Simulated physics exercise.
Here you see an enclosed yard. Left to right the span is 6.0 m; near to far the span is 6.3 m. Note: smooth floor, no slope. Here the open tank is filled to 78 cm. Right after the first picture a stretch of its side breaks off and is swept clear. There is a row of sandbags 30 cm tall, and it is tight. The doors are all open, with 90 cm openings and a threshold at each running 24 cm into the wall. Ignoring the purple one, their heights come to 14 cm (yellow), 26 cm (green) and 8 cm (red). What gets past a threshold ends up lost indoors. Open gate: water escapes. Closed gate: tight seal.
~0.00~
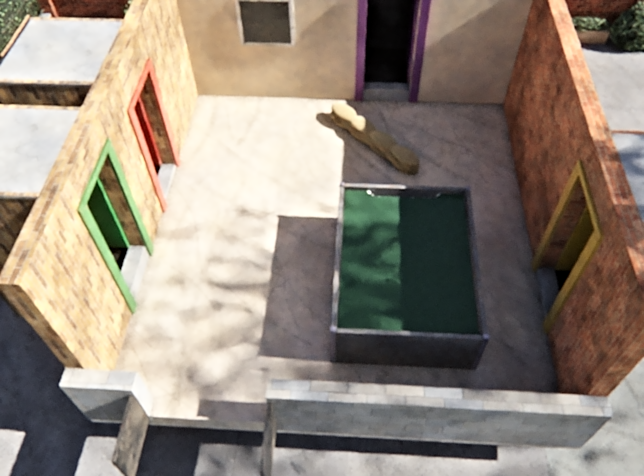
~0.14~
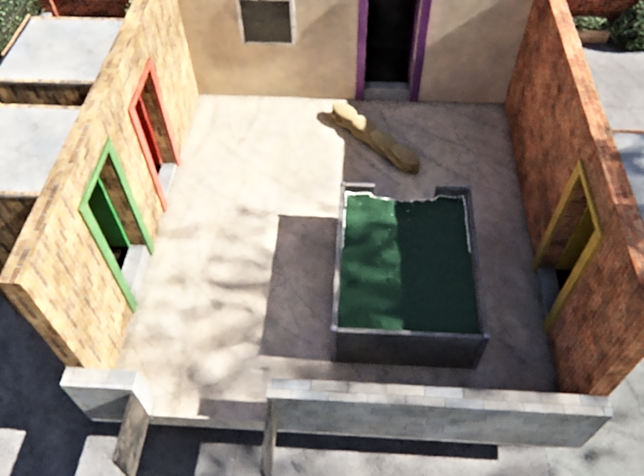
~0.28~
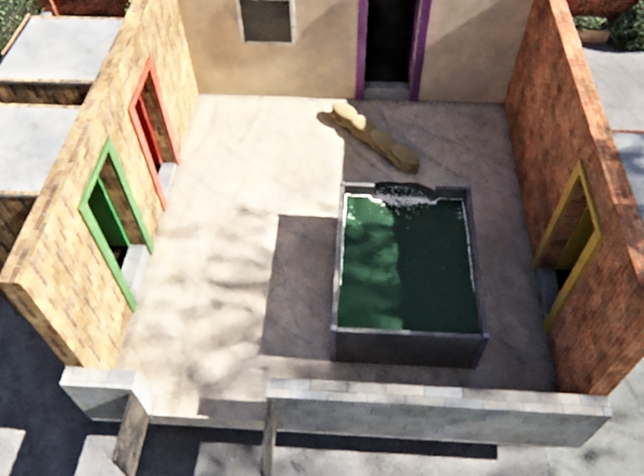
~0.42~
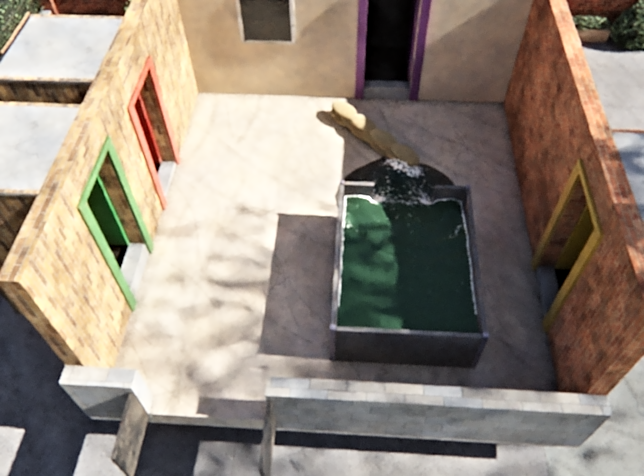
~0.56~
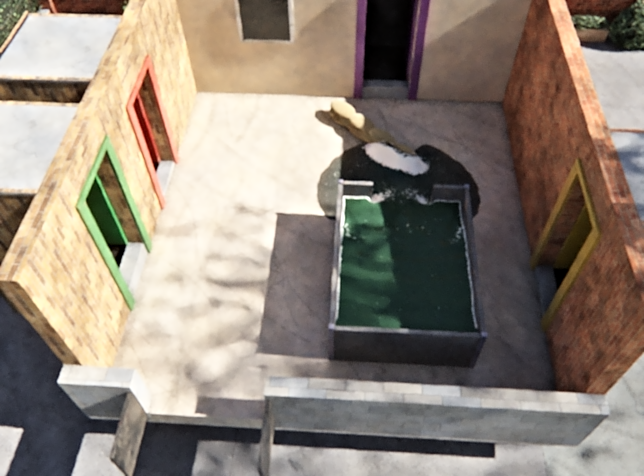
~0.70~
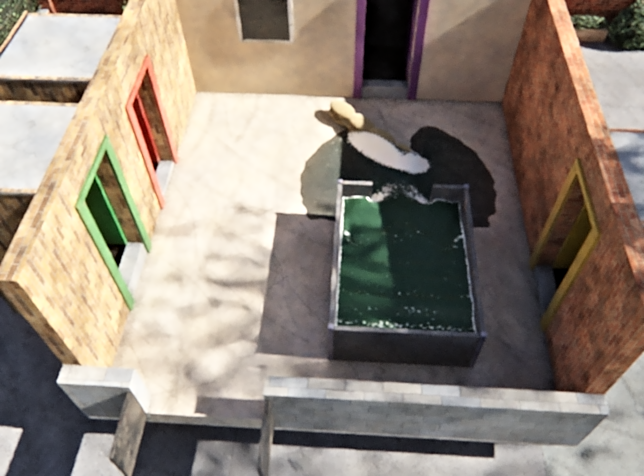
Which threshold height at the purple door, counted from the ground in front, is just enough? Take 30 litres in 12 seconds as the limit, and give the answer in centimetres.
A height of roughly 12 cm is just enough.
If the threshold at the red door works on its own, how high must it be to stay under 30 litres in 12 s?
For red, a step near 8.5 cm.
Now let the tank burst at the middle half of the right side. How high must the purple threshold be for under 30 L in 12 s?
Required height: Approx. 10.5 cm.
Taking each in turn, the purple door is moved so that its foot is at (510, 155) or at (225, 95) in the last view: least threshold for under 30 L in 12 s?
You'd want about 20 cm there first, then about 26 cm.
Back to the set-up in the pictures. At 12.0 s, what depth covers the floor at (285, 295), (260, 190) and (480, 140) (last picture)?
Ordered as asked: 7, 4, 6 cm.
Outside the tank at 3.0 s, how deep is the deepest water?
About 41 cm at most.
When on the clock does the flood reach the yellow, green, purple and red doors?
Yellow 4.0 s, green 3.4 s, purple 1.8 s, red 2.6 s.
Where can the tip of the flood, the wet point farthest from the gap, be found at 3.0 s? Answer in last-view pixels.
Around (195, 97).
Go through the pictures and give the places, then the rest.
In the first picture, the open tank at (406, 257) is whole and still, 78 cm deep; the purple door at (389, 57) is dry.
In the second picture, the front is at a hidden place, 0.3 m from the gap on the far side; 0.3 m2 of floor is wet, 78 cm left at the back.
In the third picture, the front is at a hidden place, 0.8 m from the gap on the far side; 0.9 m2 of floor is wet, 78 cm left at the back.
In the fourth picture, the front is at (383, 161), 1.4 m from the gap on the far side; 2.0 m2 of floor is wet, 78 cm left at the back.
In the fifth picture, the gap is on the far side, the front 1.8 m out at (365, 146); the back of the open tank holds 78 cm.
In the sixth picture, the front is at (433, 130), 2.3 m from the gap on the far side; 4.7 m2 of floor is wet, 72 cm left at the back; 1.2 m in a straight line remain to the purple door at (388, 54).
After 1.4 s water covers 30 % of the floor, deepest (46 cm) near (399, 218); it has not reached the purple door.
After 3.0 s water covers 45 % of the floor, deepest (41 cm) near (194, 103); 13 cm at the purple door, 0 litres in over its 25 cm threshold.
After 12.0 s water covers 95 % of the floor, deepest (12 cm) near (442, 373); 10 cm at the purple door, 0 litres in over its 25 cm threshold.
At the purple door as built, the water arrived by 1.8 s and peaked near 17 cm at 7.6 s.
With a threshold of 10.5 cm, 49 litres would have come in within the 12 s; with 14 cm, 14 litres. So under 30 litres takes about 12 cm.
